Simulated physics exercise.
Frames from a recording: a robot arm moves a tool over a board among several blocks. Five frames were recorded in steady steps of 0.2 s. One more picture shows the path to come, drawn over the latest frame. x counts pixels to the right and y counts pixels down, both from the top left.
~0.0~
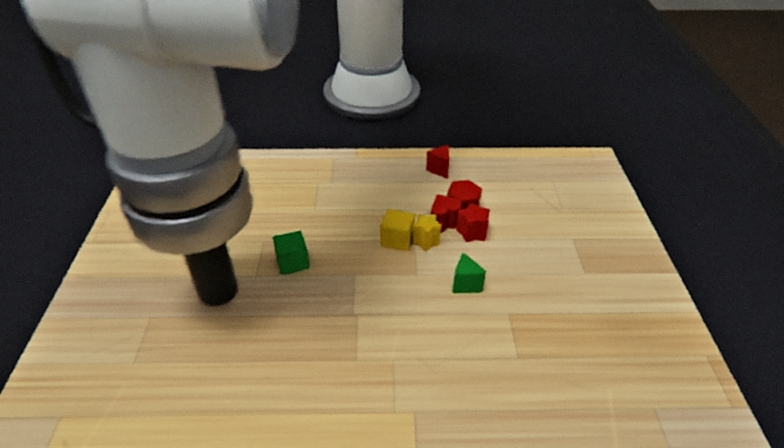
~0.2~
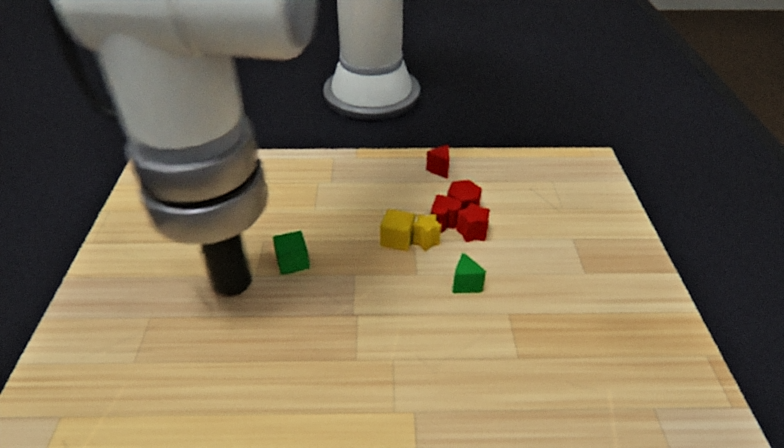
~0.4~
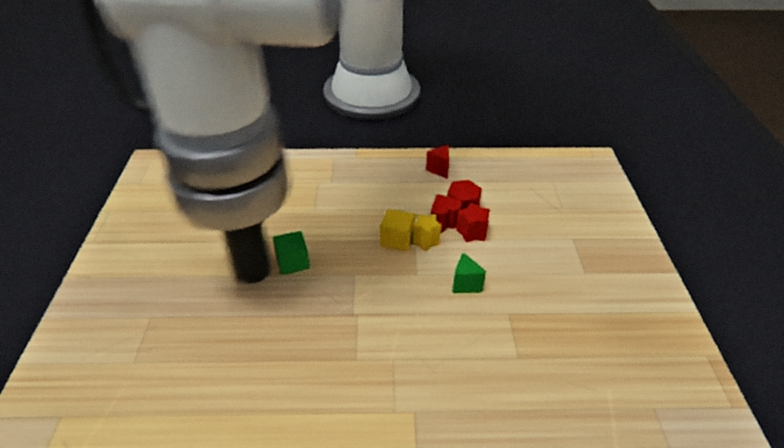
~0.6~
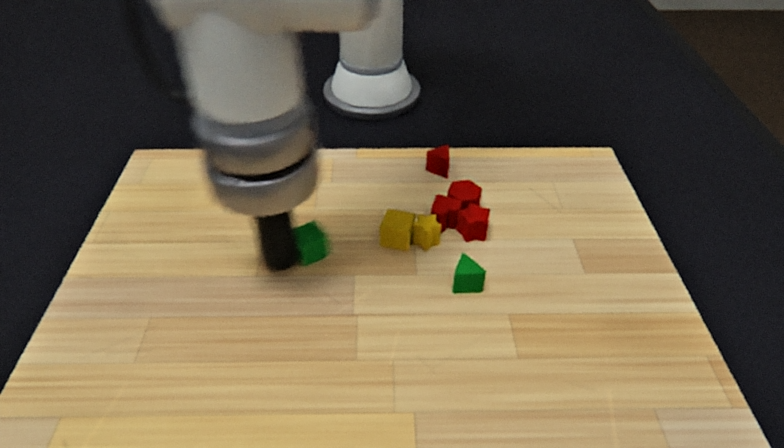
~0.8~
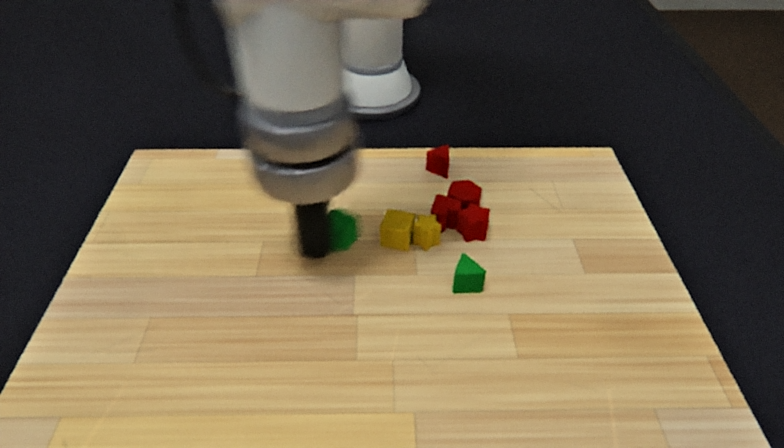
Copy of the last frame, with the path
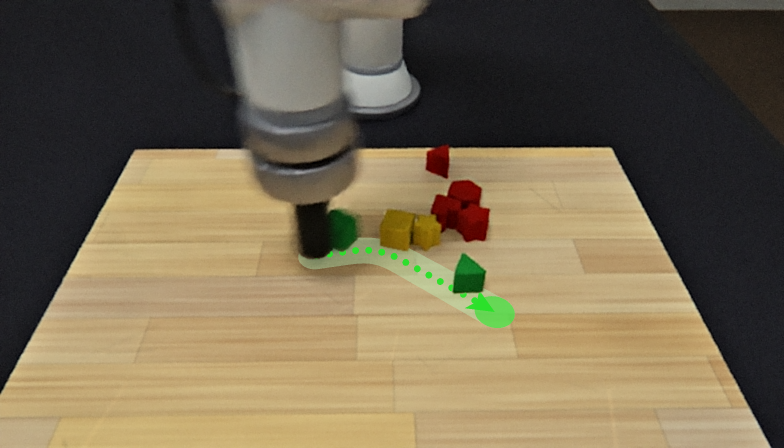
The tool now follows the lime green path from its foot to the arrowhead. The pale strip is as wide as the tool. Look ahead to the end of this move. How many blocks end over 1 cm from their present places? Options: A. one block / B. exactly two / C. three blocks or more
C
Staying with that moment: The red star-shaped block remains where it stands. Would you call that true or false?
It is true.
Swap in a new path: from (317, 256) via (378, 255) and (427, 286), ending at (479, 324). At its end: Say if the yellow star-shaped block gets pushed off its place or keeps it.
Here the yellow star-shaped block moves off its spot.
Path on the board, from (317, 256) through (380, 252) and (436, 279) to (495, 312).
On the path given first. One third of the way, tool at (381, 243); green four-sided block at (363, 209), turned 35° anticlockwise; yellow four-sided block at (413, 218), turned 15° anticlockwise; yellow star-shaped block at (441, 222).
Two thirds of the way, tool at (437, 270); green four-sided block at (363, 209), turned 35° anticlockwise; yellow four-sided block at (423, 221), turned 55° anticlockwise; yellow star-shaped block at (453, 219), turned 25° anticlockwise.
At the end, tool at (497, 303); green four-sided block at (363, 209), turned 35° anticlockwise; yellow four-sided block at (423, 221), turned 55° anticlockwise; yellow star-shaped block at (453, 219), turned 25° anticlockwise; green three-sided block at (525, 282), turned 55° anticlockwise; red star-shaped block in place.
